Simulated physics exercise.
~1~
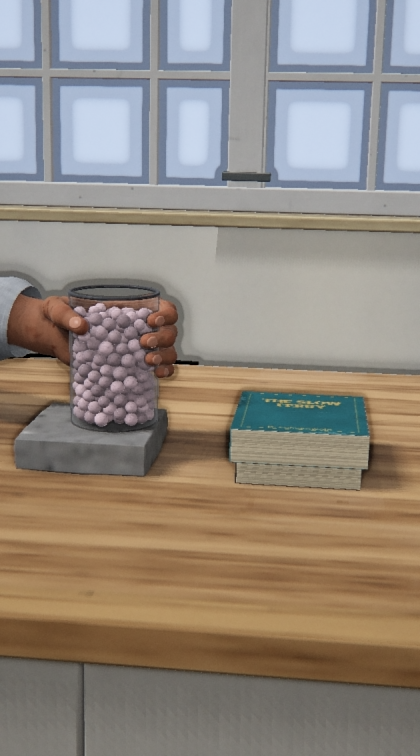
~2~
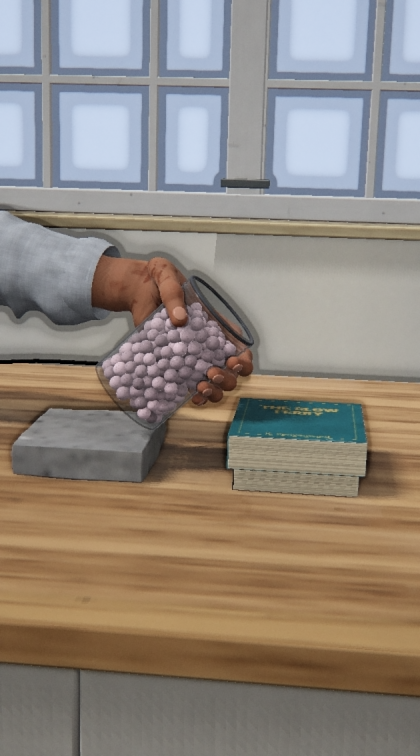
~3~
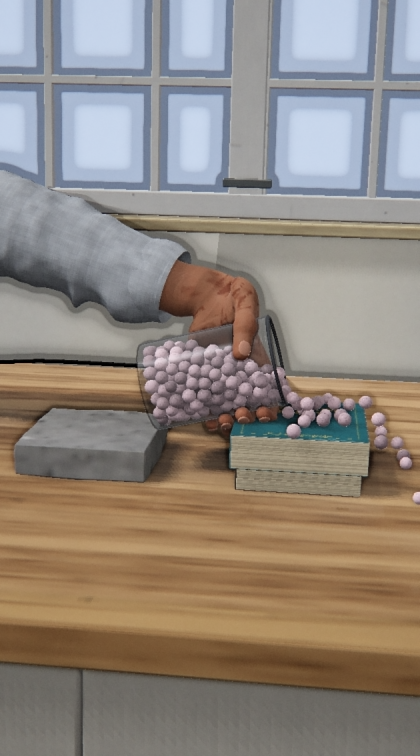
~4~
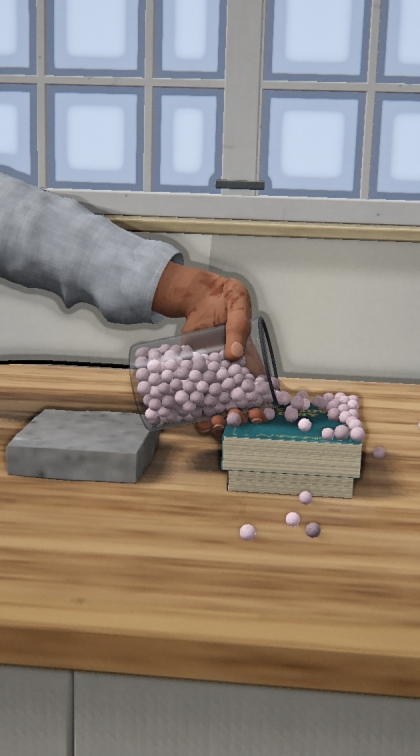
A hand tips a jar of pale pink beads onto stacked books, spilling some across them.
